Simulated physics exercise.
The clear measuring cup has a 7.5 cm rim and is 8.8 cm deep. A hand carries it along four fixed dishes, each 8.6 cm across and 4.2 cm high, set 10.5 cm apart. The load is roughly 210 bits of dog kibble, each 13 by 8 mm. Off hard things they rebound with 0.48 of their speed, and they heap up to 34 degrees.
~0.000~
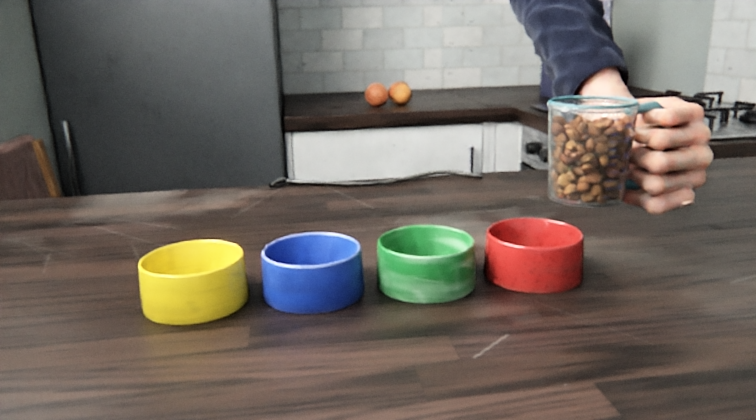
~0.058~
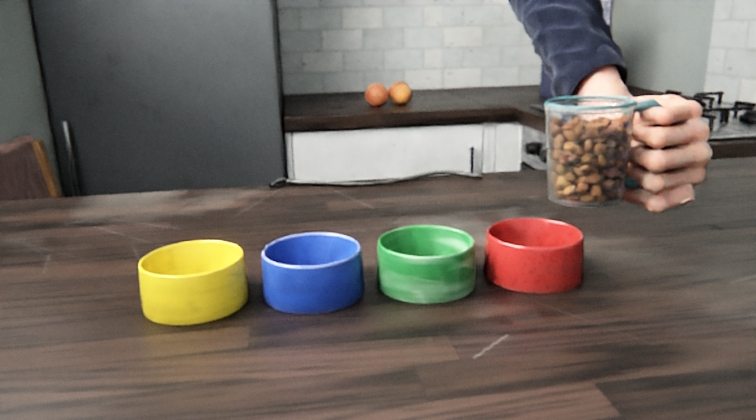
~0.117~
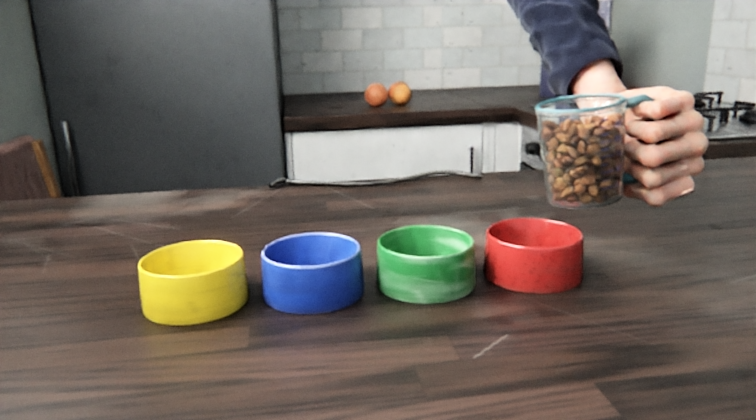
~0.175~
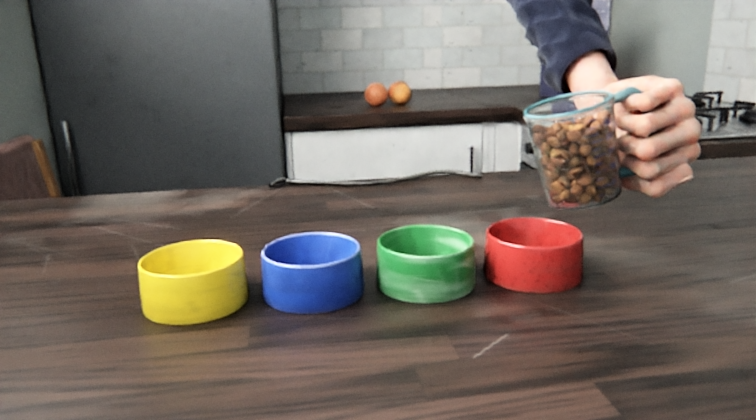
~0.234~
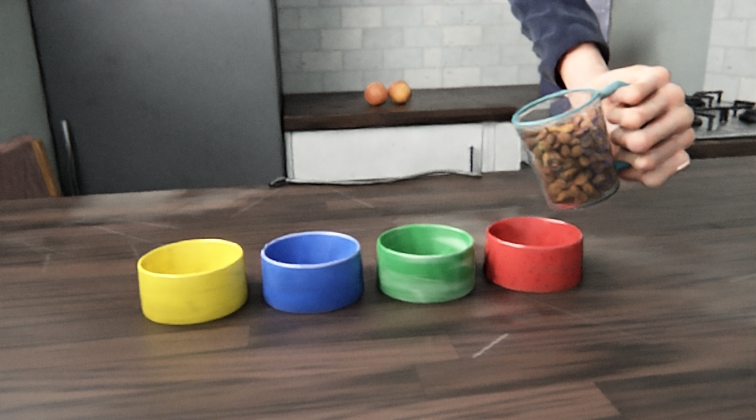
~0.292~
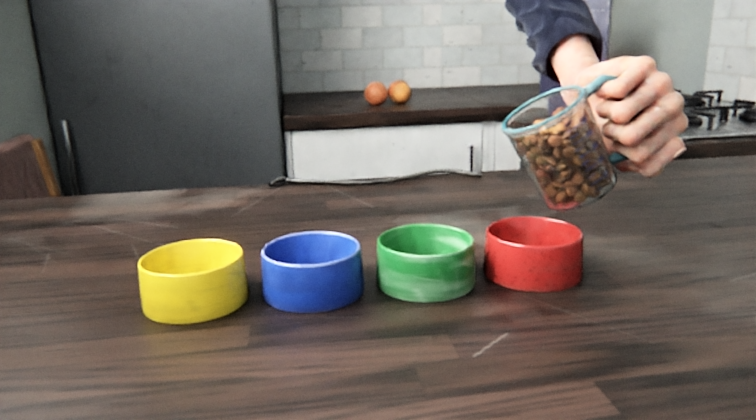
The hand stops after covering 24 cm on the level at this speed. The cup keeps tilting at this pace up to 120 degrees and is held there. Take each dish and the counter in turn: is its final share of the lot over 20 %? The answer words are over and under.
Red: Under. Blue: Under. Green: Over. Yellow: Under. Counter: Over.
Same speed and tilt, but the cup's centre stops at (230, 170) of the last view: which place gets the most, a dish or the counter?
The biggest share ends at green.
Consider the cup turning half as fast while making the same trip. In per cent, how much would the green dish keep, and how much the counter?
The green dish would get 0 and the counter 20.
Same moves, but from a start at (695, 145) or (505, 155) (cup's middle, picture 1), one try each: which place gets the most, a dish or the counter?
First try: Red; second try: Blue.
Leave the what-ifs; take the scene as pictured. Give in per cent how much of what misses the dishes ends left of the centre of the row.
Fraction on that side: Around 60 %.
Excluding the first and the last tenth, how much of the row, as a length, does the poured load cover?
I'd put it near 8 cm.
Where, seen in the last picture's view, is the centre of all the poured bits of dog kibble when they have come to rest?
My guess is close to (404, 267).
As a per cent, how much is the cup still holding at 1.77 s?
0 %.
Then, at 1.18 s, tilt 120 degrees; cup holds 40 %, green 60 %.
After 1.77 s, tilt 120 degrees; cup holds 0 %, green 65 %.
Then, at 2.41 s, tilt 120 degrees; cup holds 0 %, green 65 %.
In the end, at 2.7 s, red 0 %, blue 0 %, green 65 %, yellow 0 %, counter 30 %.
